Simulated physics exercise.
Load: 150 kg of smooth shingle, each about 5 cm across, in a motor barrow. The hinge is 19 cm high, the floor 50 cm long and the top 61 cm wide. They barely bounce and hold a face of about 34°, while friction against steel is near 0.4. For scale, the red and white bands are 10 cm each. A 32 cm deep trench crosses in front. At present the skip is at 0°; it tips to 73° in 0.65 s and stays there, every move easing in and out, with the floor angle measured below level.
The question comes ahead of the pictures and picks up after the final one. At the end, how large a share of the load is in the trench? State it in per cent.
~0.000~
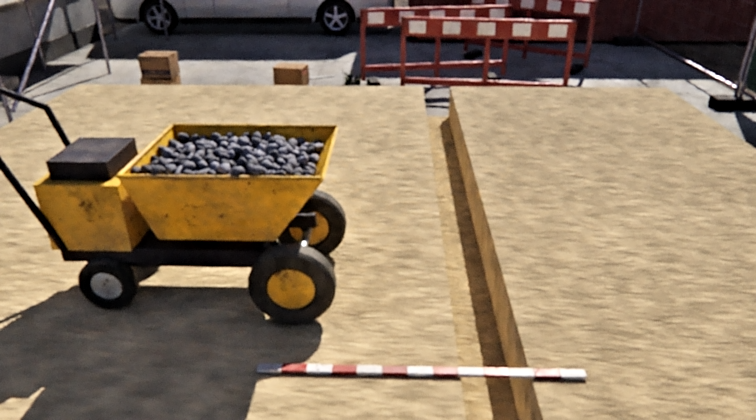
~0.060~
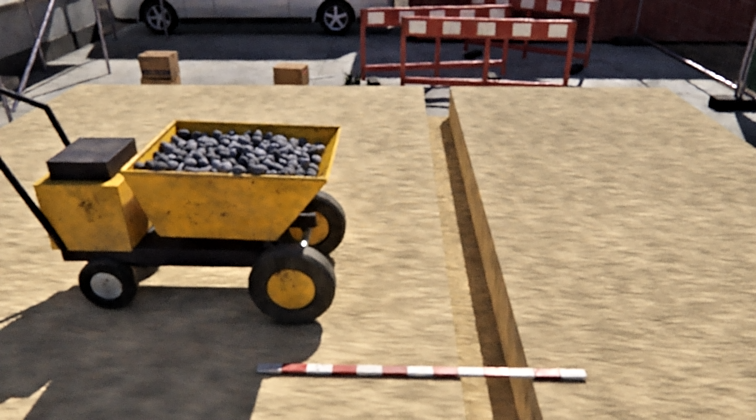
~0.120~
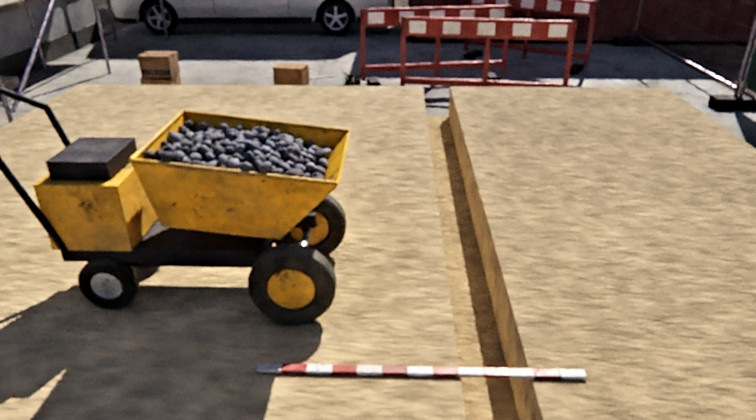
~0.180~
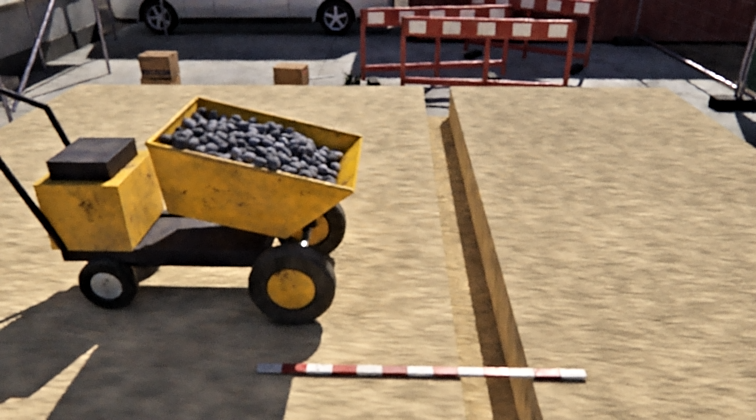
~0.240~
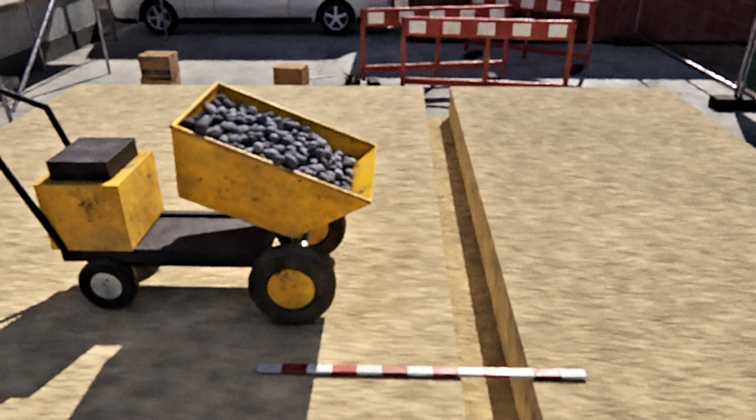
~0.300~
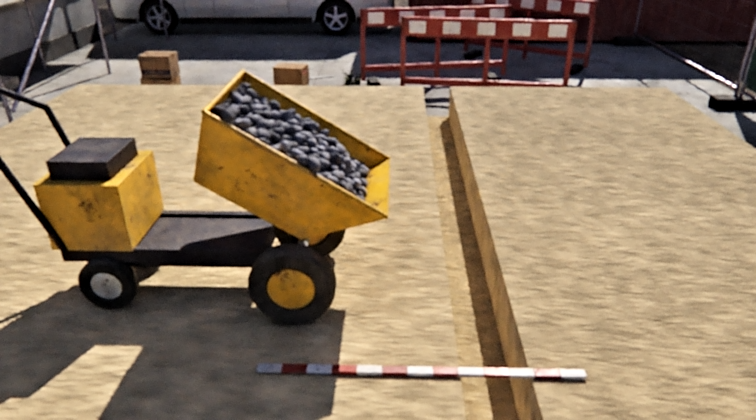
A share of about 86 per cent.
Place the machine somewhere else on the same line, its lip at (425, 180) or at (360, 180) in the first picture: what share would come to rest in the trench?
I'd expect some 15 per cent, then some 65.
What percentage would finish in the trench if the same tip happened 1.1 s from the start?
90 %.
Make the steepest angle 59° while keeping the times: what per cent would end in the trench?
Then close to 60 per cent.
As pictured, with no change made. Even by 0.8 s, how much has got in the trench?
I'd say near 30 per cent at that time.
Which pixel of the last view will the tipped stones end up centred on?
The resting stones are centred at roughly (476, 319).
After 0.5 s the floor is at 62°; 100 % in the skip; the foremost stones are at (410, 223).
After 0.8 s the floor is at 73°; 60 % in the skip, 9 % short of the trench, 31 % in the trench; the foremost stones are at (502, 314).
After 1.1 s the floor is at 73°; 13 % in the skip, 8 % short of the trench, 71 % in the trench, 8 % past the trench; the foremost stones are at (637, 276).
After 3.0 s the floor is at 73°; 0 % in the skip, 6 % short of the trench, 86 % in the trench, 8 % past the trench; the foremost stones are past the picture's edge.
